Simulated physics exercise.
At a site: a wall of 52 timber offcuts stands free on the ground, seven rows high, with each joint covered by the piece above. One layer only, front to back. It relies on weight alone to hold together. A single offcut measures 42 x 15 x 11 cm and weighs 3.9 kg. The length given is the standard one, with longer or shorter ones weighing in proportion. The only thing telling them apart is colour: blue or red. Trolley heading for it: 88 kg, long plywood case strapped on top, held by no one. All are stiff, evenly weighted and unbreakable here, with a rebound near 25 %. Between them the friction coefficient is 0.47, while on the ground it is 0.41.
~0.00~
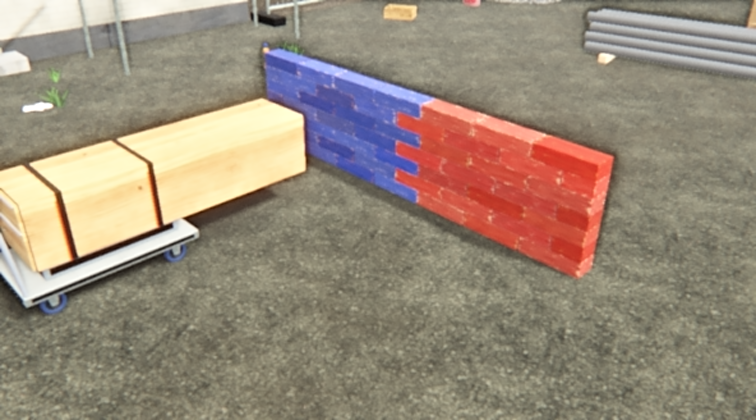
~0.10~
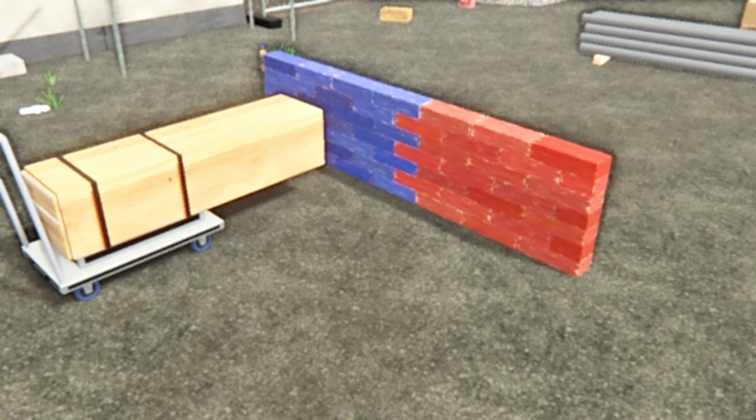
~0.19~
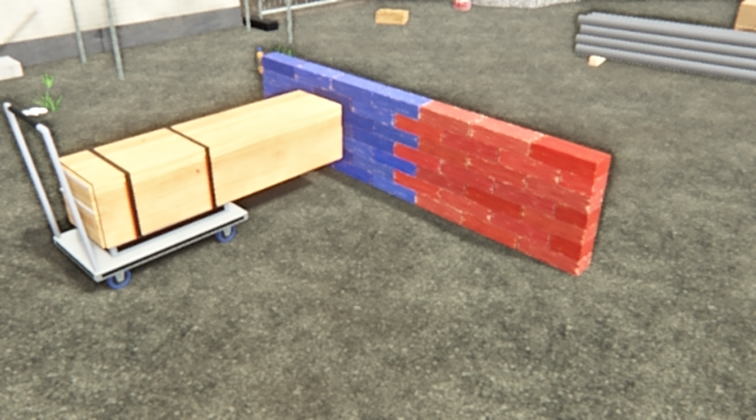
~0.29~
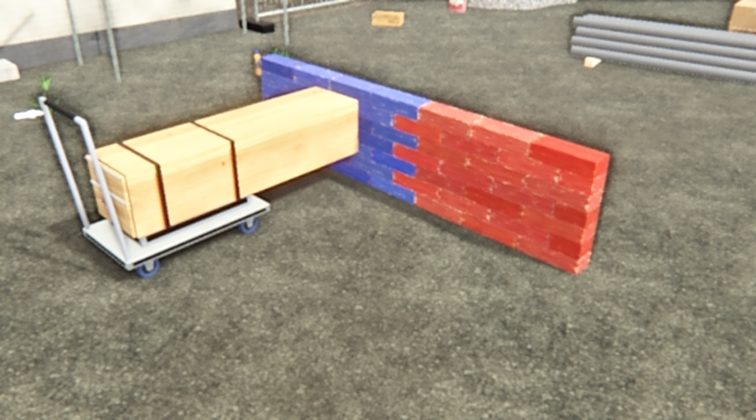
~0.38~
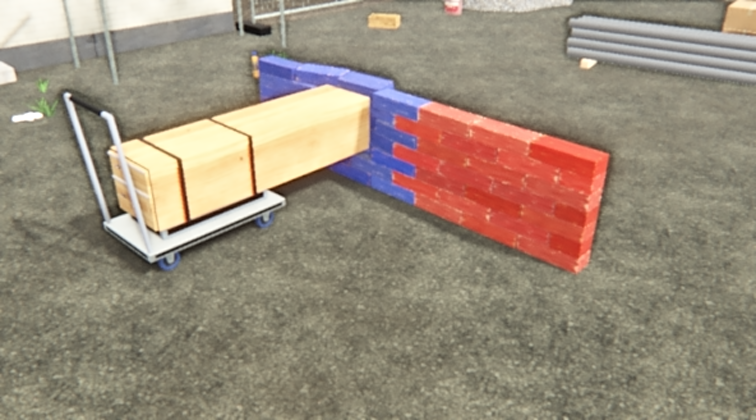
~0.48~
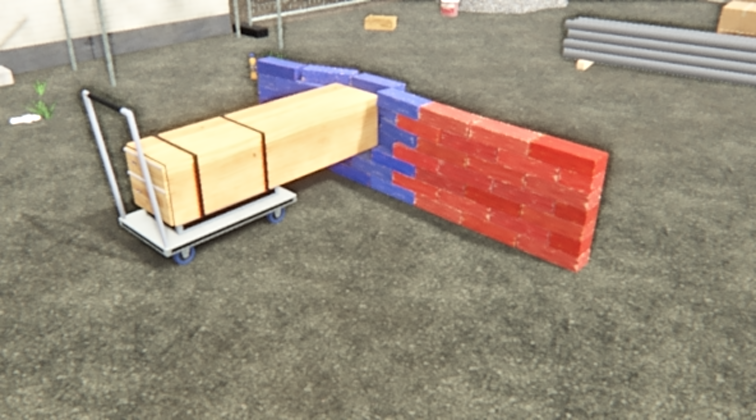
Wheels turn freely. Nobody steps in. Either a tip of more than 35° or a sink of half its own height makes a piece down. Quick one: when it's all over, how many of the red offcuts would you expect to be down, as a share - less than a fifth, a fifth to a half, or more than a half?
I'd say less than a fifth.
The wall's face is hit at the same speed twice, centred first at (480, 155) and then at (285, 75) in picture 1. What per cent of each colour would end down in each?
For blue it's 0 then 40 per cent, for red 70 then 0 per cent.
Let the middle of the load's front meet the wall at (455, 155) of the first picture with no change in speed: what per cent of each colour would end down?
Then blue ends 10 per cent down and red 70 per cent.
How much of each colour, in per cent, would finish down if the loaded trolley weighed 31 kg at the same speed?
For blue it's 80, for red it's 10 in a hundred.
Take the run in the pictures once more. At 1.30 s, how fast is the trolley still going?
It is moving at around 0.6 m/s.
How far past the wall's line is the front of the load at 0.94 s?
50 cm.
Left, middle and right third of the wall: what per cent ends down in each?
I'd put it at 90 % left, 50 % middle and 0 % right.
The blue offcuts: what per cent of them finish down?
Blue share down - 80 in a hundred.
By 0.66 s, load 32 cm past the wall's line, still rolling; none of the 24 red offcuts down (6 of 52 in all colours); top red offcut unmoved; top blue offcut tilted 16°.
By 0.94 s, load 51 cm past the wall's line, still rolling; 2 of the 24 red offcuts down (24 of 52 in all colours); top red offcut unmoved; top blue offcut tilted 46°, 10 cm lower.
By 1.30 s, load 73 cm past the wall's line, still rolling; 2 of the 24 red offcuts down (24 of 52 in all colours); top red offcut unmoved; top blue offcut upside down.
When it is over (2.5 s), load 1.05 m past the wall's line, stopped; 2 of the 24 red offcuts down (24 of 52 in all colours); top red offcut unmoved; top blue offcut upside down. That is 8 per cent. In pixels of the last frame, middles, top red offcut near (504, 137), top blue offcut near (369, 104).
